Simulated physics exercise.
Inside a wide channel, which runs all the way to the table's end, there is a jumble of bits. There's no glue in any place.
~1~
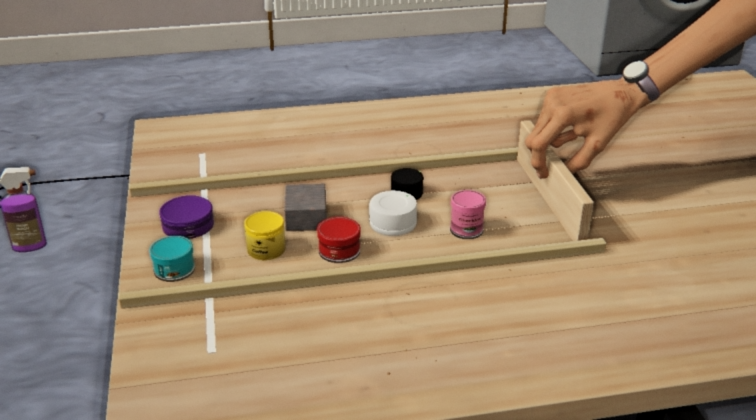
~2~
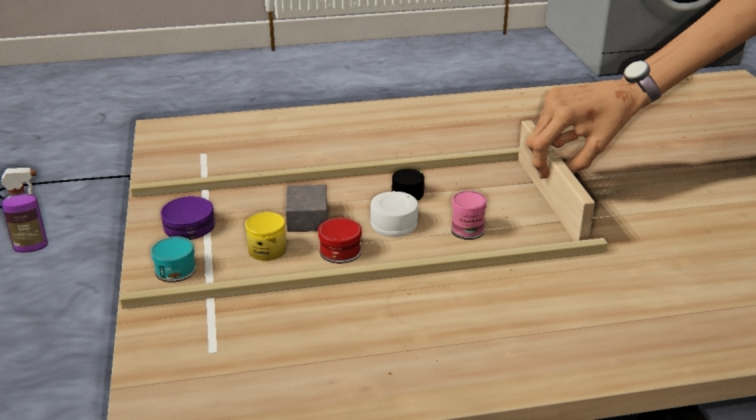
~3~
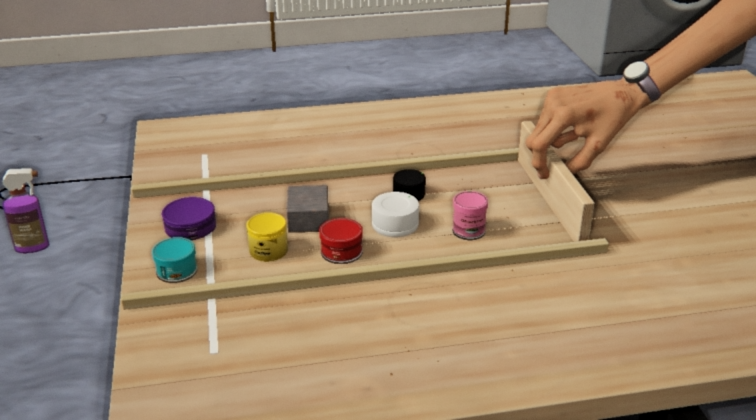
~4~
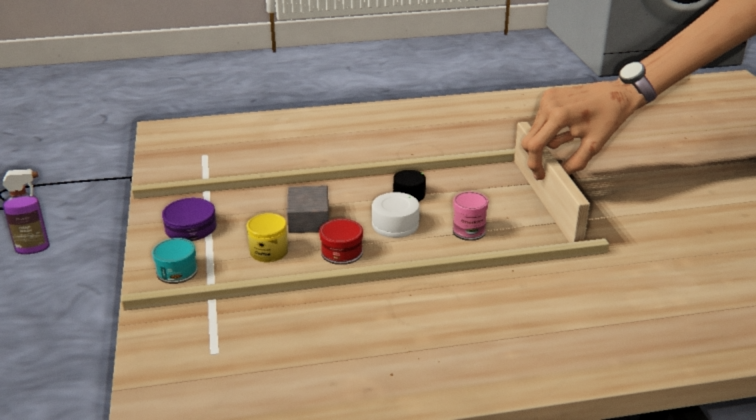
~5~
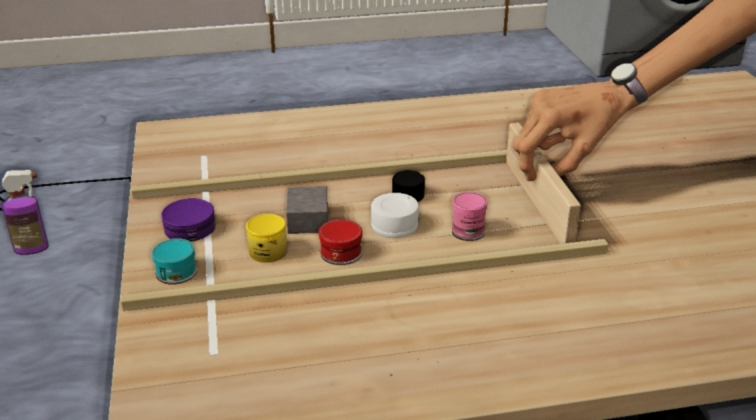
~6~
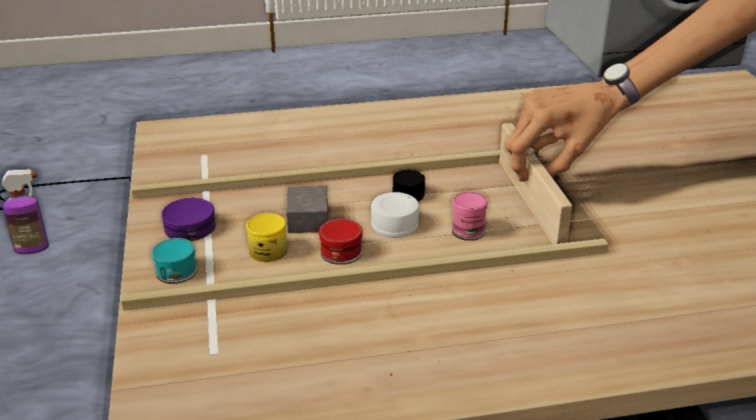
A hand with a wristwatch grips an upright wooden board at the right end of a channel between two thin wooden strips on a pale wood tabletop, seen from above at an angle in a room with a grey floor. Inside sit purple, turquoise, yellow, red, white, black and pink containers and a grey block, with white tape crossing at left. The board, at first still, slides slightly left while the containers stay put and the view shifts barely.
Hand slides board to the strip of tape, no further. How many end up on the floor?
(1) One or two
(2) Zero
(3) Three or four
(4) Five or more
1.
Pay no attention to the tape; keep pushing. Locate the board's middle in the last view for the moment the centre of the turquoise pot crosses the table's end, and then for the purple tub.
First near (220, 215), second near (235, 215).
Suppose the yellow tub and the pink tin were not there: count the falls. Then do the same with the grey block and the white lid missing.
That gives 1 for the first pair taken away and 0 for the second.
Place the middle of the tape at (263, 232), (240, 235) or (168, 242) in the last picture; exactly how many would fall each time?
Counts per try: 0; 0; 4.
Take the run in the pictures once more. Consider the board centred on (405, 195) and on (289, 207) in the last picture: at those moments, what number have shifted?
Counts: 3 and 7.
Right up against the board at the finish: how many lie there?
The answer is 3.
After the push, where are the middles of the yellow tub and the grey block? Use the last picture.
Result: One at about (143, 250), the other at about (162, 217).
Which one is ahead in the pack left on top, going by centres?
It's the yellow tub.
Early on, none off yet; turquoise pot at rest near (175, 261); purple tub at rest near (189, 220); yellow tub at rest near (267, 238).
A while later, none off yet; turquoise pot at rest near (175, 260); purple tub travelled a little near (159, 222); yellow tub travelled about its own width near (206, 242).
Finally, the number that fall off is one or two; lost, purple tub and turquoise pot.
